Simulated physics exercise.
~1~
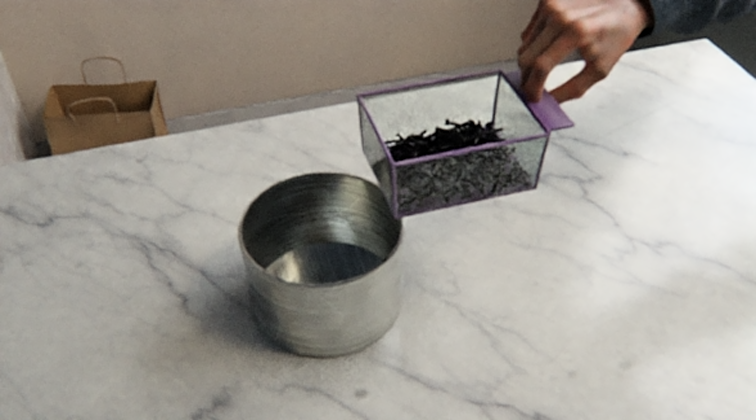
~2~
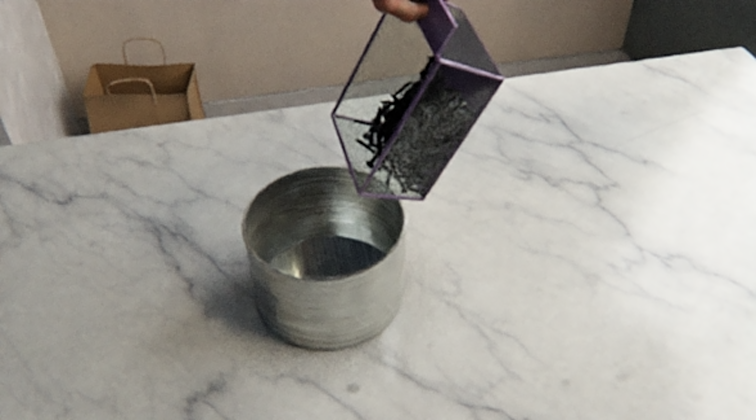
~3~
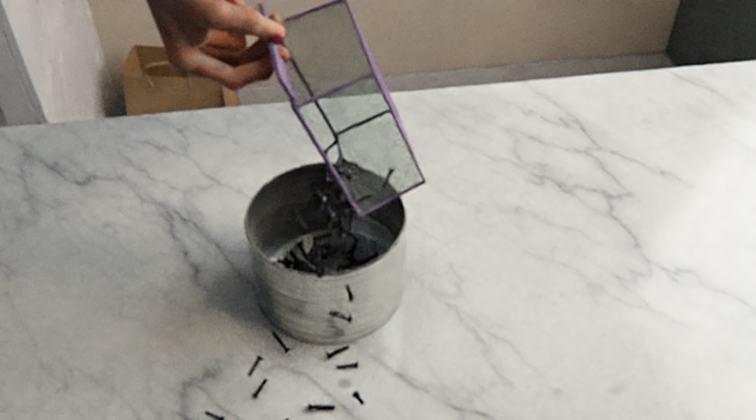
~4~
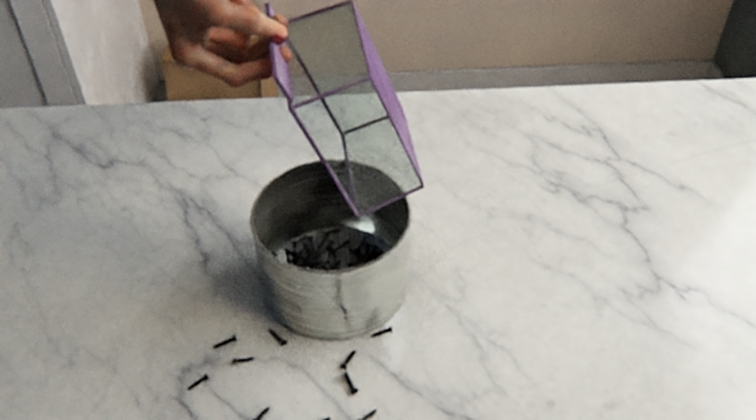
Small black screws tumbled into a round metal pot on a marble counter as a hand tipped a clear, purple-edged box over it, and while most landed inside, a few scattered in front of the pot, leaving the box empty, still held tilted.
